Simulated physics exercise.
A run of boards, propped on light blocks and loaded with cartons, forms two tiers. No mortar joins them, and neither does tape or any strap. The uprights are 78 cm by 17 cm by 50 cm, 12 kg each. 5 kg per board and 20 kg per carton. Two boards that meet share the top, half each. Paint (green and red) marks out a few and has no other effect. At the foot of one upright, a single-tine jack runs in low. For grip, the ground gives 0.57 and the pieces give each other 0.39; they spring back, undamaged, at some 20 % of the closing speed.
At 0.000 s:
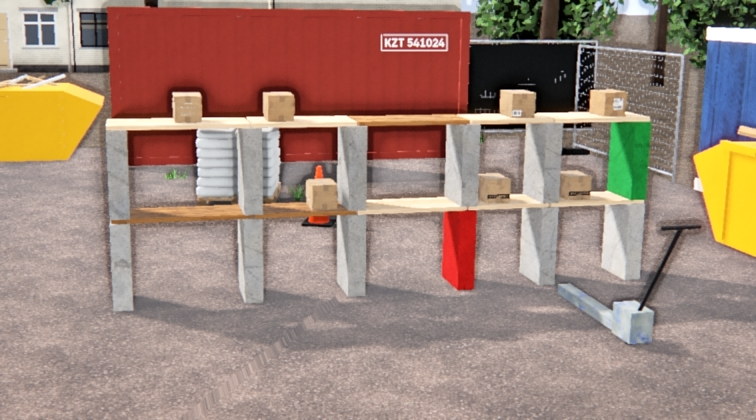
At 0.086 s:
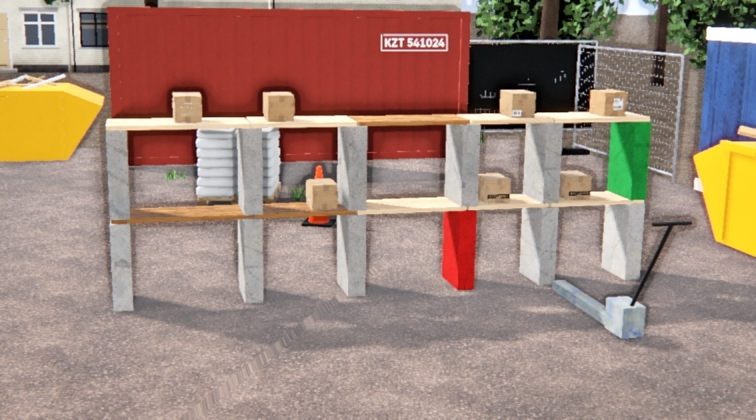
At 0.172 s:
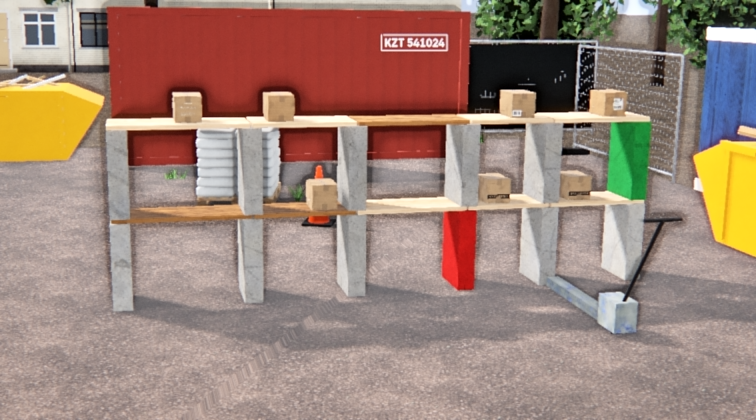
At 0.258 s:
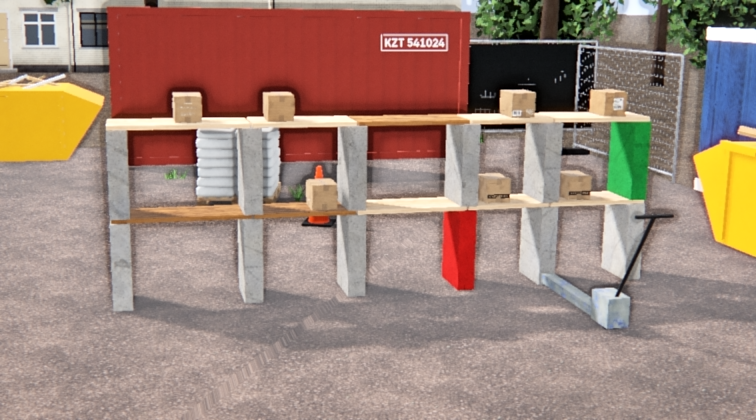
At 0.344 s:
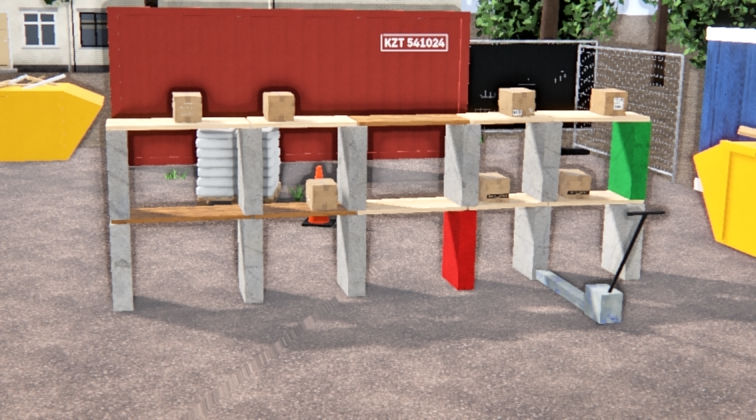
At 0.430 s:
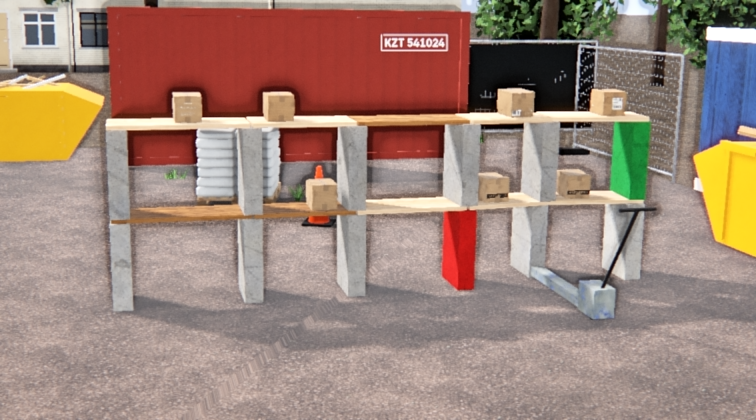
A gray jack slides in low from the right and nudges the shelf's lower blocks left.
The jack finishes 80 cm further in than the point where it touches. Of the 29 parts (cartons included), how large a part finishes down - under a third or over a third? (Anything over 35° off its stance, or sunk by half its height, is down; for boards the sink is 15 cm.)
I would say more than a third.
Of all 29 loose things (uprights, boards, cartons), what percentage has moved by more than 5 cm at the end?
50 in a hundred end up shifted.
After 1.02 s, 1 of the 29 pieces down; green upright leaning 7°.
After 1.54 s, 10 of the 29 pieces down; green upright leaning 48°, 44 cm lower; red upright leaning 7°.
After 1.98 s, 13 of the 29 pieces down; green upright on its side; red upright shifted 8 cm.
At rest (3.8 s), 14 of the 29 pieces down; green upright on its side; red upright shifted 9 cm. That is 48 per cent. As the last picture would show them, middles, green upright near (599, 260), red upright near (450, 245).
